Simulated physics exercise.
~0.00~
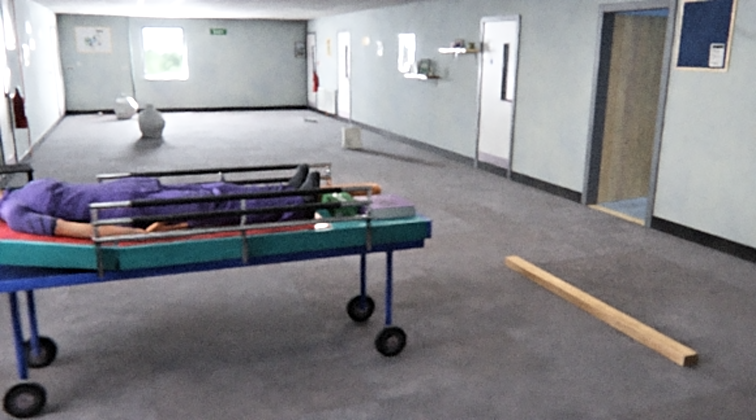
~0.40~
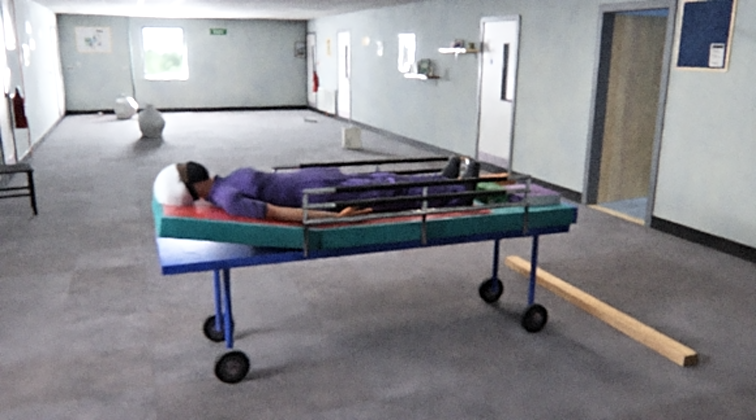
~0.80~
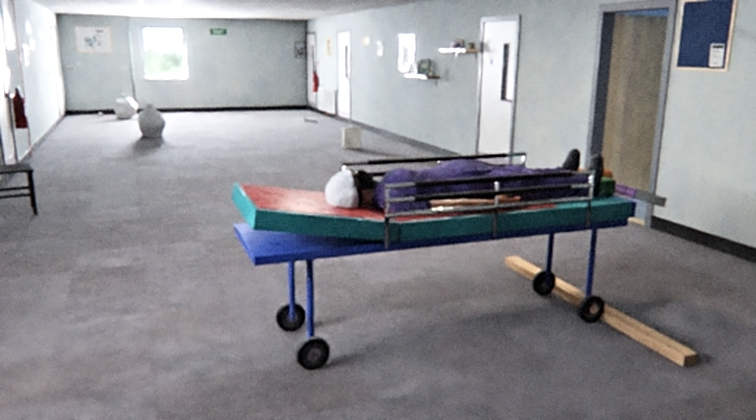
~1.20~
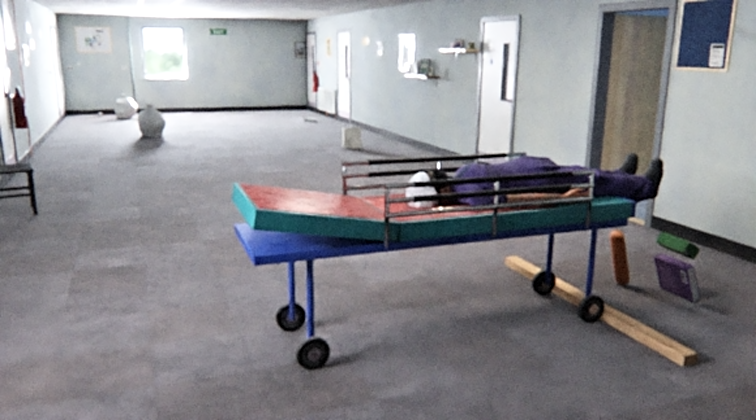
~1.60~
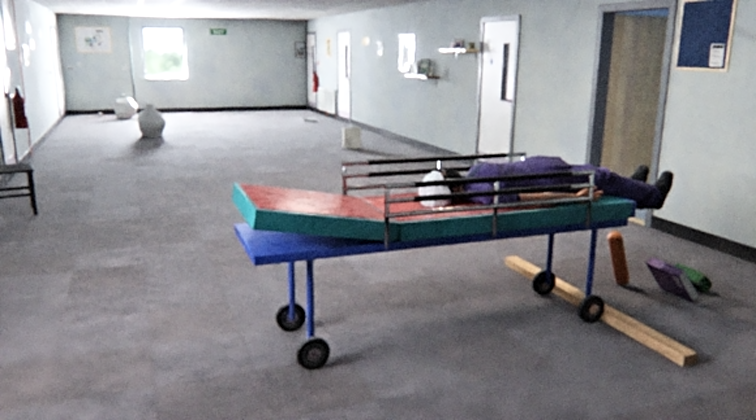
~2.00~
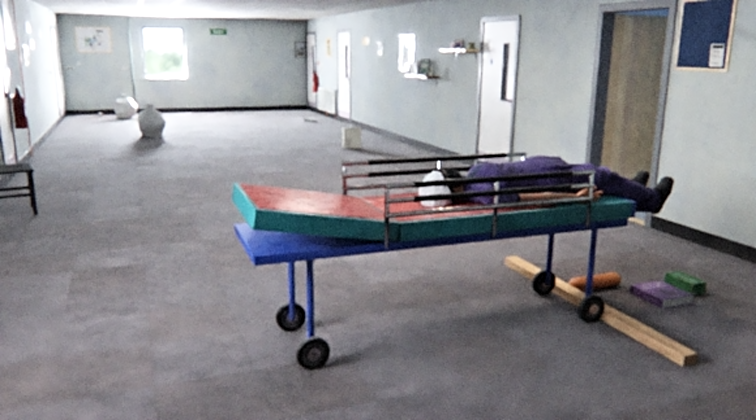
Gurney rolling right stops at a wooden sill, its limp patient sliding feet past the end as three loose items fall off.
